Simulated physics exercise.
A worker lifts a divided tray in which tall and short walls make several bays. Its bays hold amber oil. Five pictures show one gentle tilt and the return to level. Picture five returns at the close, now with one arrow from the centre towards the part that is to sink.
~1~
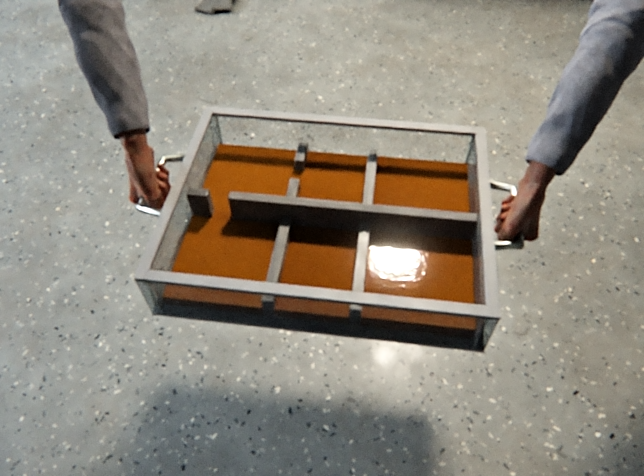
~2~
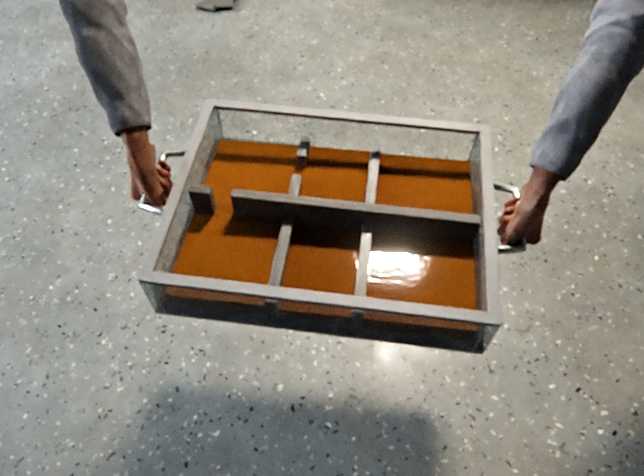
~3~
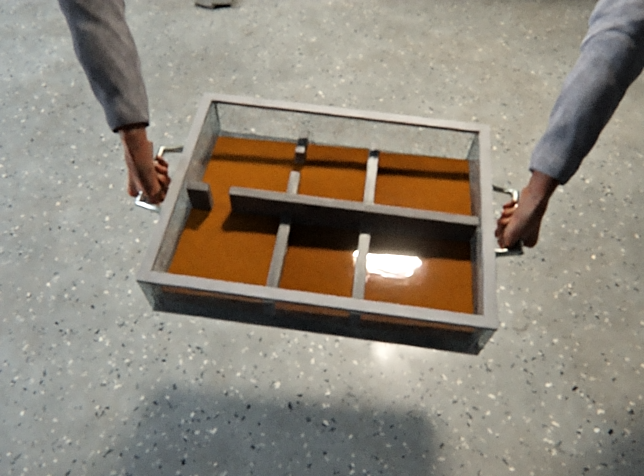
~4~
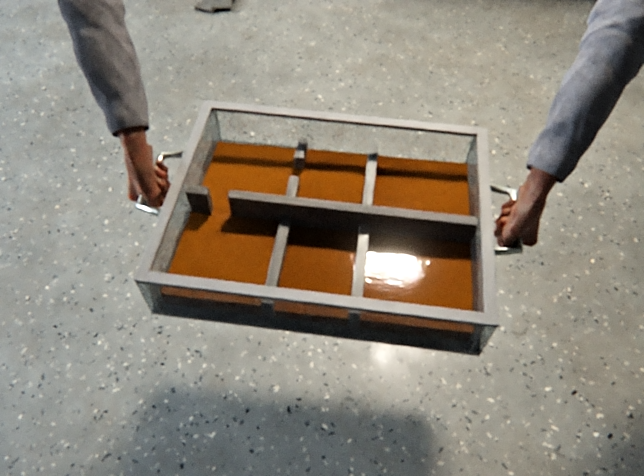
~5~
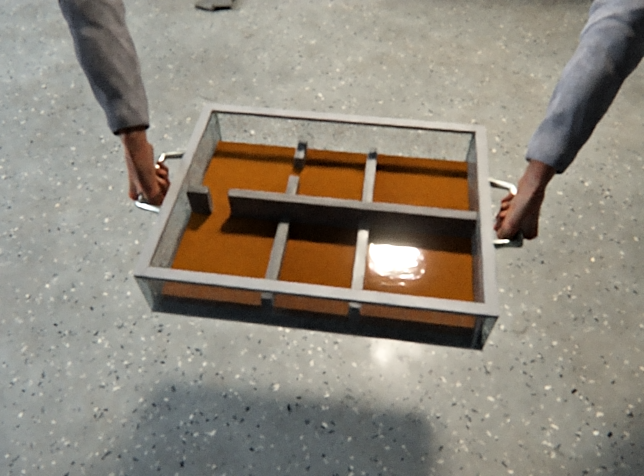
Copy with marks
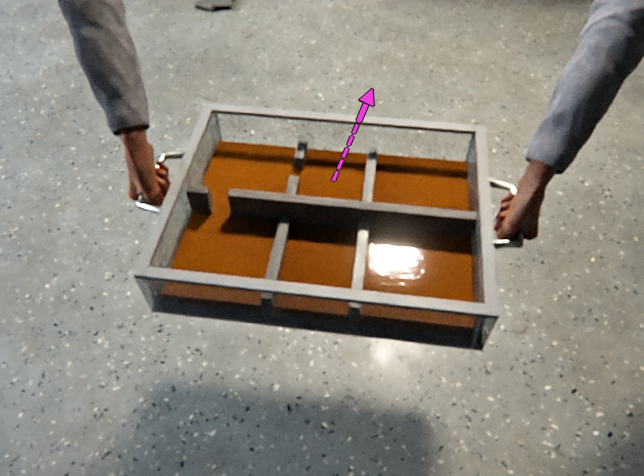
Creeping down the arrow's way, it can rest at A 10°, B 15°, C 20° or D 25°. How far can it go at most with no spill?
Use angle D.
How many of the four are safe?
All of them.
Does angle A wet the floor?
No.
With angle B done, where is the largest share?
The back right bay.
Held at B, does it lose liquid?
No, that is safe.
The arrow ends at (370, 94).
For angle A, nothing spills; the back right bay holds the most.
For angle B, nothing spills; the back right bay holds the most.
For angle C, nothing spills; the back right bay holds the most.
For angle D, nothing spills; the back right bay holds the most.
